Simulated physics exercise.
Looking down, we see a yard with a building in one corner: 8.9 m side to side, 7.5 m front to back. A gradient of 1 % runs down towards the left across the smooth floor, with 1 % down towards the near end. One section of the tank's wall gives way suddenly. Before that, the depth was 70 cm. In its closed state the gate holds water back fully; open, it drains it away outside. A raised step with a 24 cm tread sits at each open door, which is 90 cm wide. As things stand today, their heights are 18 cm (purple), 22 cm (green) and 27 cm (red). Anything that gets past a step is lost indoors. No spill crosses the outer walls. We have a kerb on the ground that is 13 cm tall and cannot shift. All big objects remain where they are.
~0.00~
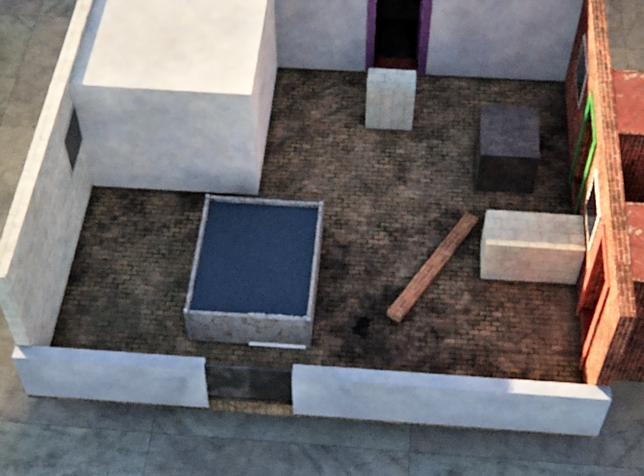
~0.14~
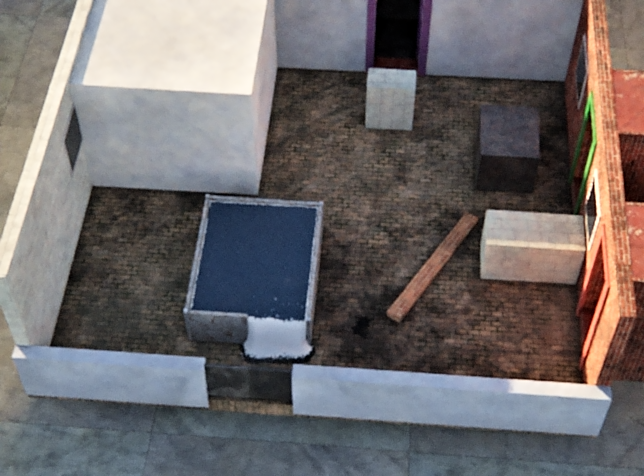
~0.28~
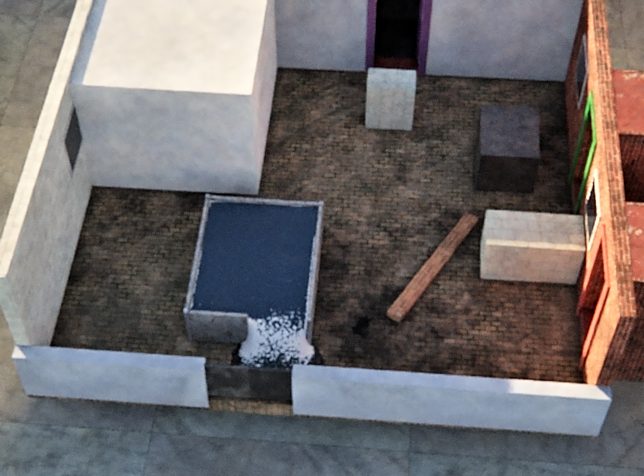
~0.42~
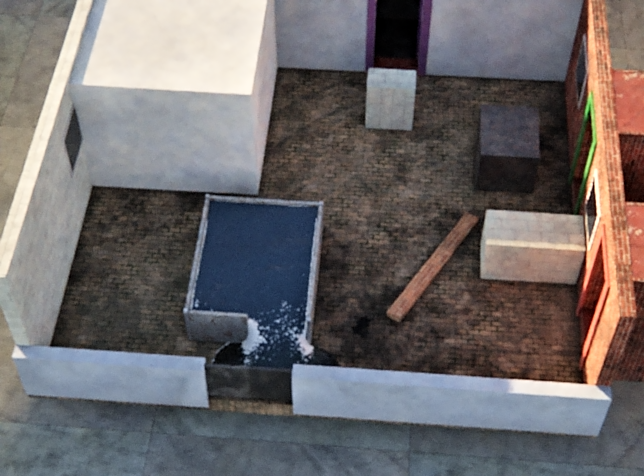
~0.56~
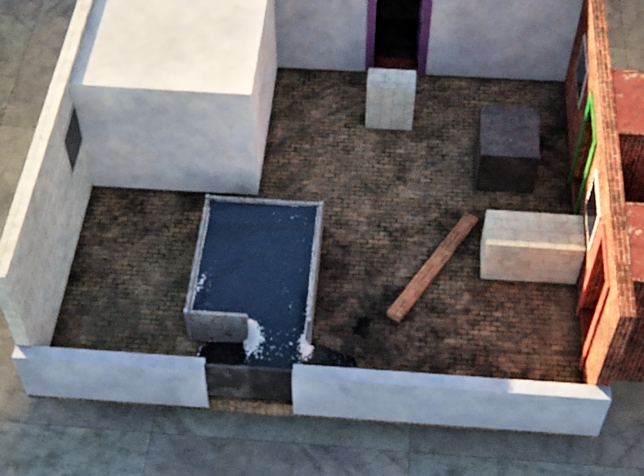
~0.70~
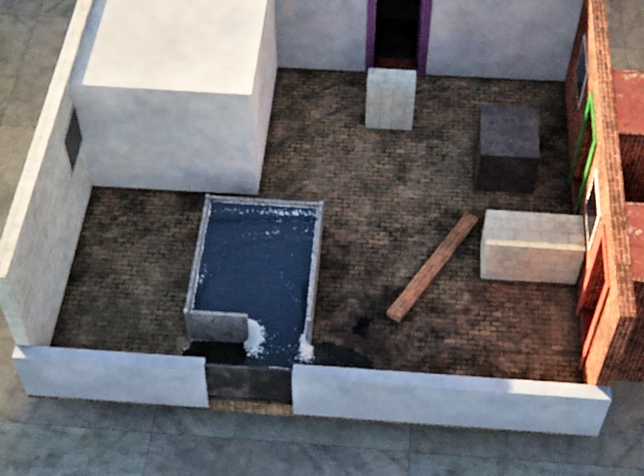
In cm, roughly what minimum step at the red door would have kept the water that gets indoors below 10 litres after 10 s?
It would have to be roughly 18 cm high.
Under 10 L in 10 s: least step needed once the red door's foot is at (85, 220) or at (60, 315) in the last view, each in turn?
First place around 11.5 cm, second around 23 cm.
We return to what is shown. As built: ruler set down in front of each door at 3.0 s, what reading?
Before purple it's 0 cm, before green 0 cm, before red 21 cm.
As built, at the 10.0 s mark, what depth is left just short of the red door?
It works out to about 11.0 centimetres deep.
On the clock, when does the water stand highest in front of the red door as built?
Peak: Close to 3.6 s.
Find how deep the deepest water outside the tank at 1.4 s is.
Up to some 56 centimetres, I'd say.
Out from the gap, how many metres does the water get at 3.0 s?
5.2 metres.
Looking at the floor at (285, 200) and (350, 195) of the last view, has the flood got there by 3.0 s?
I'd call the first spared by the flood and the second spared by the flood.
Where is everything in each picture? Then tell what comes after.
The first picture shows the tank at (256, 258) is whole and still, 70 cm deep; the red door at (592, 305) is dry.
In the second picture, water pours out at (278, 333) and has run 0.3 m, to (249, 357); about 10 cm deep outside, 70 cm at the back.
In the third picture, the front is at a hidden place, 0.8 m from the gap at (278, 335); 0.8 m2 of floor is wet, 70 cm left at the back.
In the fourth picture, the front is at a hidden place, 1.0 m from the gap at (278, 335); 1.5 m2 of floor is wet, 70 cm left at the back.
In the fifth picture, the gap is at (278, 335), the front 1.2 m out at a hidden place; the back of the tank holds 69 cm.
In the sixth picture, water pours out at (278, 335) and has run 1.5 m, to a hidden place; about 13 cm deep outside, 63 cm at the back; 3.7 m in a straight line remain to the red door at (592, 305).
After 1.4 s water covers 15 % of the floor, deepest (56 cm) near (281, 391); it has not reached the red door.
After 3.0 s water covers 35 % of the floor, deepest (36 cm) near (270, 390); 21 cm at the red door, 0 litres in over its 27 cm step.
After 10.0 s water covers 75 % of the floor, deepest (15 cm) near (43, 375); 11 cm at the red door, 0 litres in over its 27 cm step.
At the red door as built, the water arrived by 2.3 s and peaked near 22 cm at 3.6 s.
With a step of 15.5 cm, 28 litres would have come in within the 10 s; with 21 cm, 2 litres. So under 10 litres takes about 18 cm.
